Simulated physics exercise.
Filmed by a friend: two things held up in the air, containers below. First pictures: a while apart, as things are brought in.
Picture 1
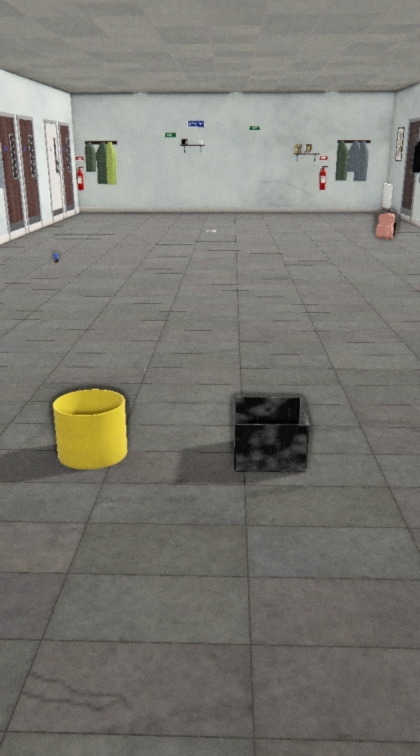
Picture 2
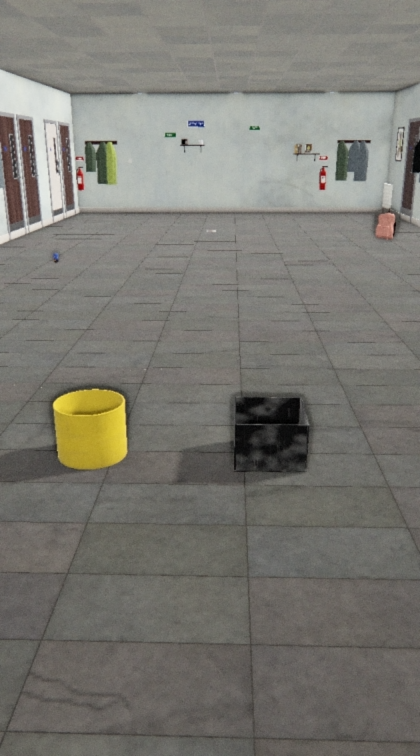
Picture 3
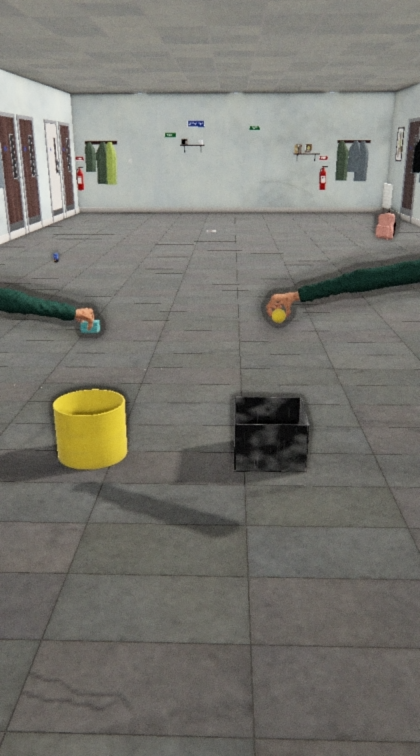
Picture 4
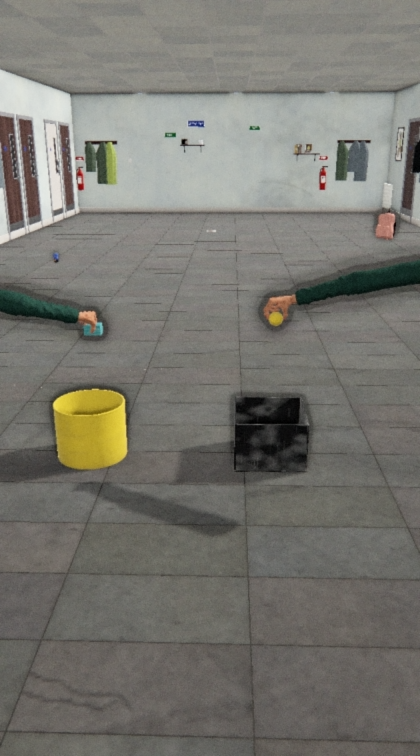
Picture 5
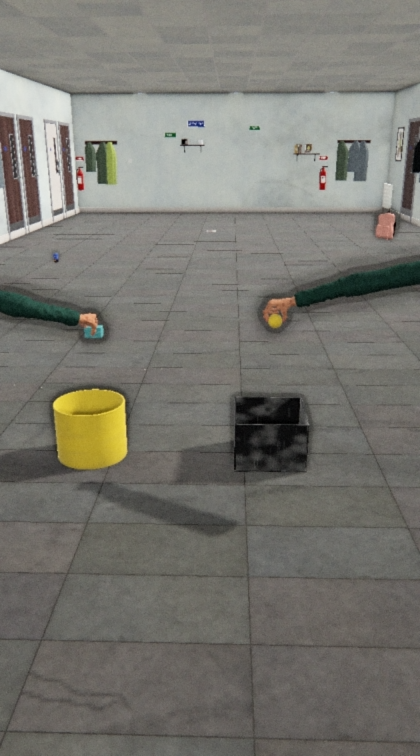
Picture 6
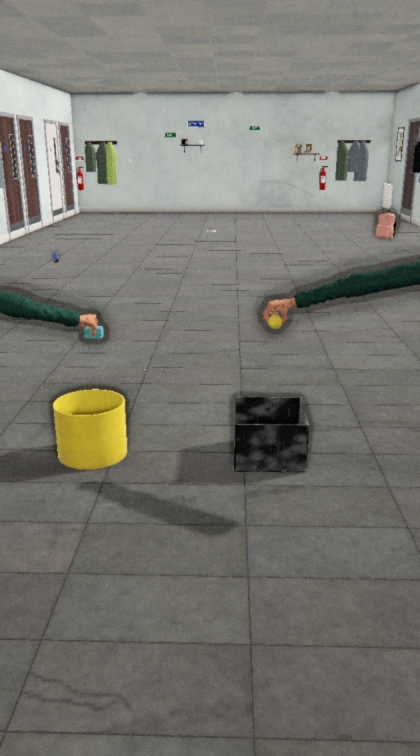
A yellow bucket and a black open box sat on a grey tiled floor, then two green-sleeved arms brought in a turquoise block and a lemon, holding them up almost still.
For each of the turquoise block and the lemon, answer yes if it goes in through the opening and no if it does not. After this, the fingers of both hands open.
Turquoise block: Yes, lemon: Yes.
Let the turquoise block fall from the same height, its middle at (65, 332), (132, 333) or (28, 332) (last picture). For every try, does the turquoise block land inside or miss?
In the first case it falls in, in the second it does not go in, in the third it does not go in.
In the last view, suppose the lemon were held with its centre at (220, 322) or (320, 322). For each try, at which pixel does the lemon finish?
Roughly (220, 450) and (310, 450).
Then, 0.26 s on from there, turquoise block on its way down near (97, 379); lemon on its way down near (274, 370).
In the end, the turquoise block drops into the container, near (102, 448); the lemon drops into the container, near (271, 449).
